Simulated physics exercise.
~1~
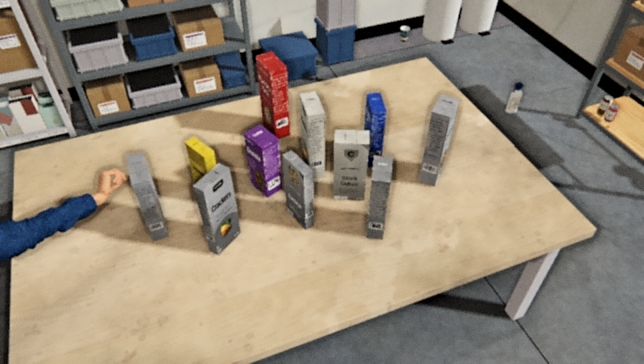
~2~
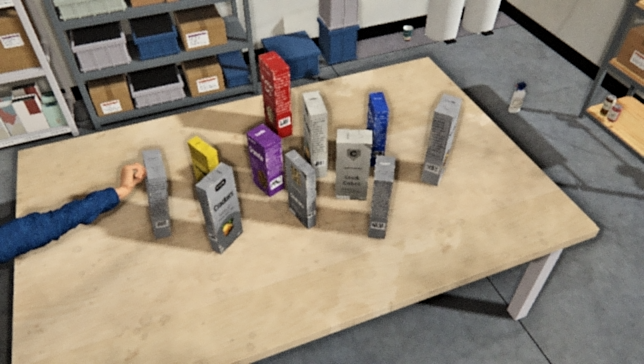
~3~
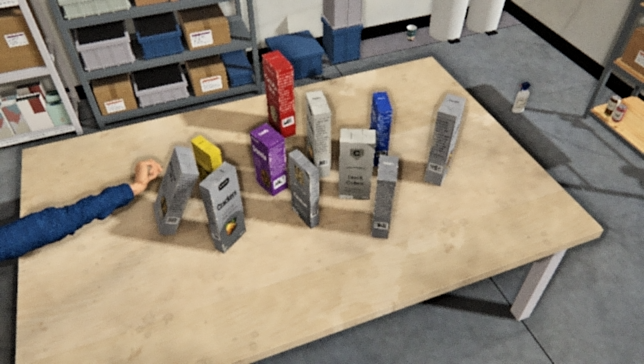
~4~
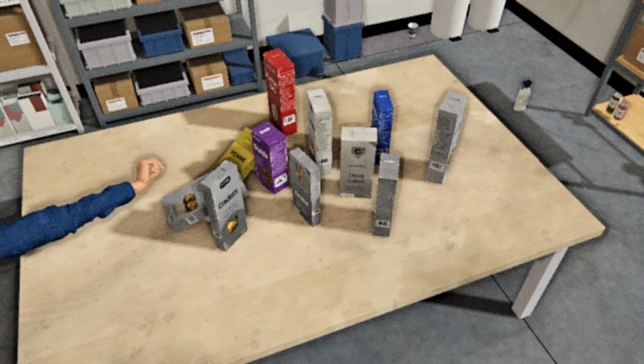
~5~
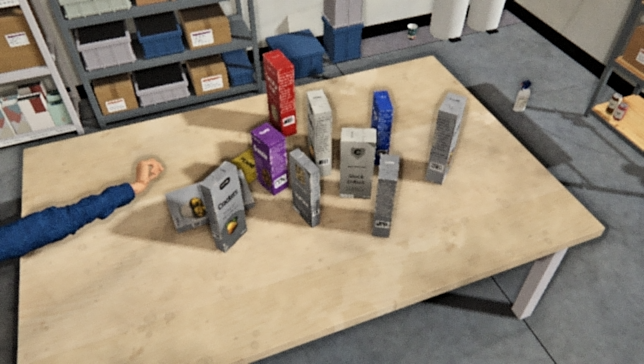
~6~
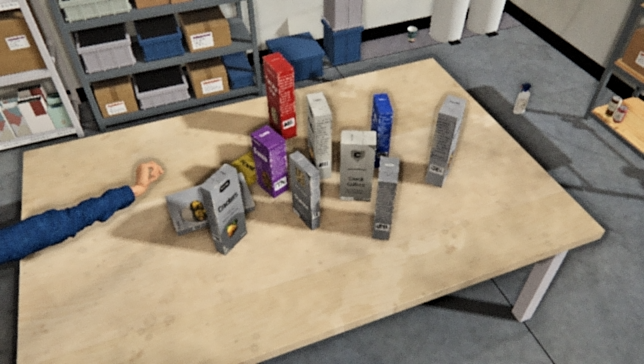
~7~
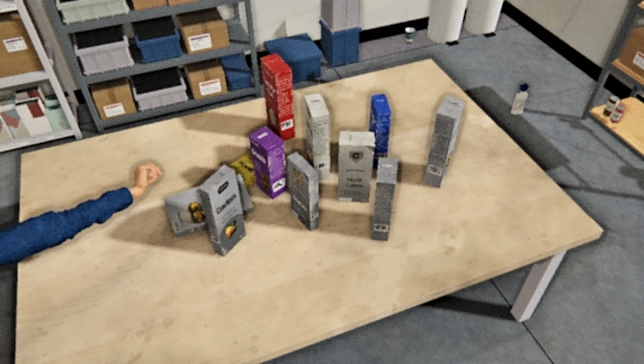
To begin with, a loose crowd of upright cereal boxes, mostly gray with a red, a yellow, a purple and a blue one, stands on a wooden table, while a blue-sleeved hand reaches in from the left. The hand pushes the leftmost gray box, which tips to the right. It falls toward its neighbors and knocks the yellow box over as well. The hand stays still as the two boxes settle on their sides, partly behind a gray box that remains upright. The red, purple and blue boxes stay standing, as do the remaining gray ones.
